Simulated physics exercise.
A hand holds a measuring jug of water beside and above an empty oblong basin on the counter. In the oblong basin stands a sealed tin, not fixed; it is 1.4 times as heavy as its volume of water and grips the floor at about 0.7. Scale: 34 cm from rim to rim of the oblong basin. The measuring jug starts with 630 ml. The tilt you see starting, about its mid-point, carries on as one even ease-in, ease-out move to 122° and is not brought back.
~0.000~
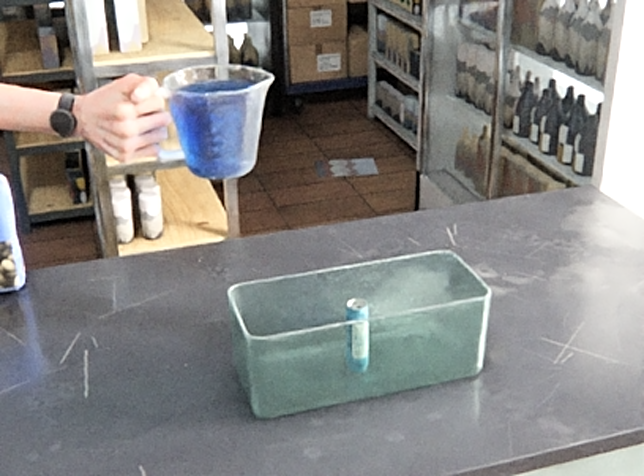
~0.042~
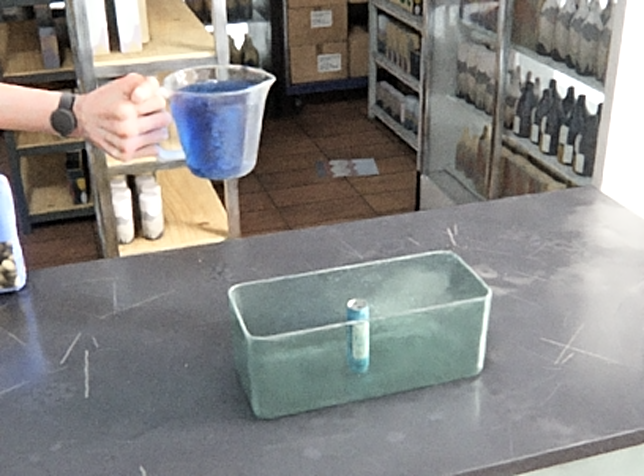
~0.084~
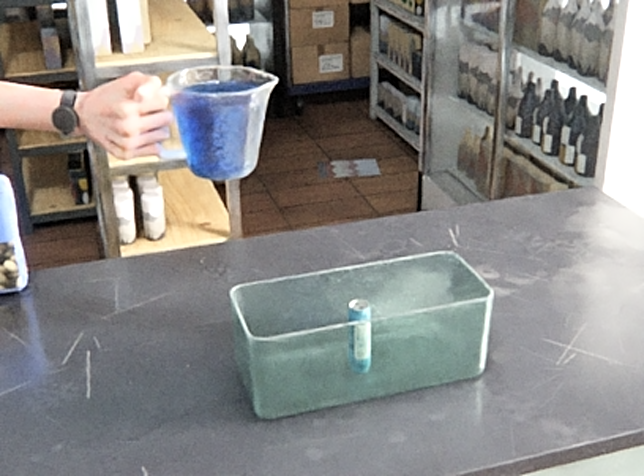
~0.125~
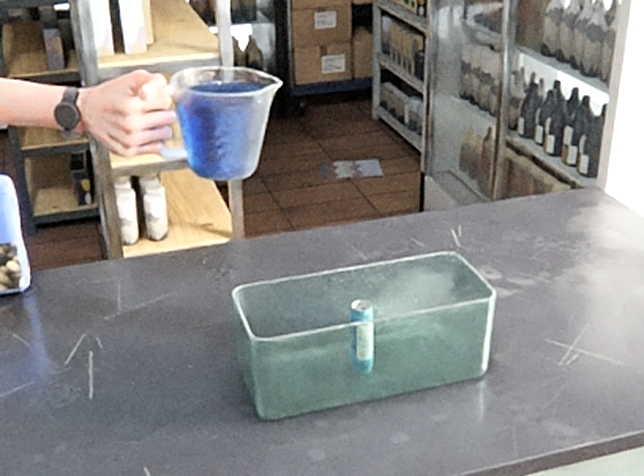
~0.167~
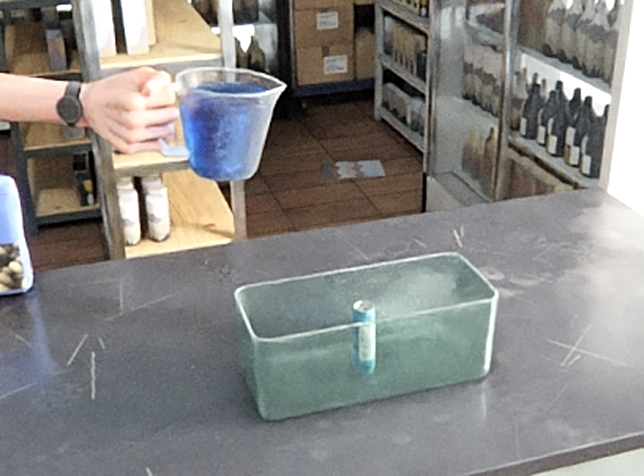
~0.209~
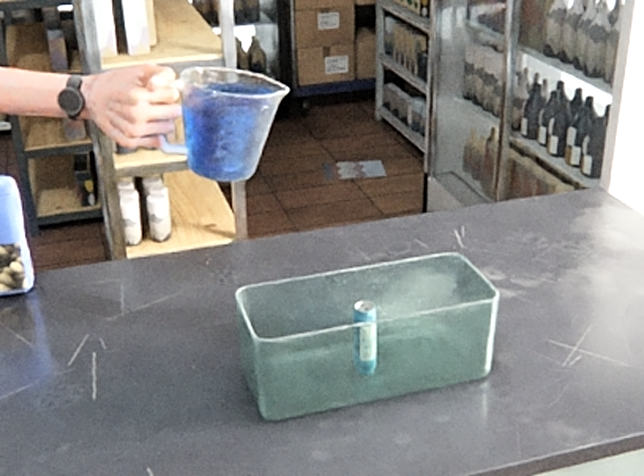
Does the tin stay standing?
It goes over.
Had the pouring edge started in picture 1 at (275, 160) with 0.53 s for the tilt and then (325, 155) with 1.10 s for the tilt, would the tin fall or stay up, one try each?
First it topples; then it keeps standing.
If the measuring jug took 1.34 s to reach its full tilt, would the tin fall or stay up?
The tin falls.
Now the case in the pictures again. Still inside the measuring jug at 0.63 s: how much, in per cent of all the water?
Near 64 in a hundred.
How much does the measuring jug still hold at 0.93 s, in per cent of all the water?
About 5 per cent.
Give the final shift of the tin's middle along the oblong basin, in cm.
Some 9.0 cm.
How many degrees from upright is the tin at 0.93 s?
About 0°.
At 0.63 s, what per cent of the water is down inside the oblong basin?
About 3 per cent.
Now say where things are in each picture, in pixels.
The first picture shows tilt 0°; pouring edge (273, 75); surface from (169, 97) to (261, 87); the oblong basin's rim runs from (237, 314) to (472, 273); the tin's top is at (357, 307).
The second picture shows tilt 0°; pouring edge (274, 76); surface from (170, 97) to (261, 88).
The third picture shows tilt 2°; pouring edge (277, 77); surface from (172, 97) to (263, 89).
The fourth picture shows tilt 4°; pouring edge (281, 80); surface from (177, 97) to (267, 89).
The fifth picture shows tilt 7°; pouring edge (285, 84); surface from (180, 97) to (271, 90).
The sixth picture shows tilt 11°; pouring edge (288, 88); surface from (184, 98) to (276, 92).
After 0.63 s the tilt is 74° and 64 per cent is still to pour; the tin stands where it began.
After 0.93 s the tilt is 115° and 5 per cent is still to pour; the tin stands where it began.
After 1.25 s the tilt is 122° and 0 per cent is still to pour; the tin lies on its side.
After 1.60 s the tilt is 122° and 0 per cent is still to pour; the tin lies on its side.
In the end the tin lies on its side.
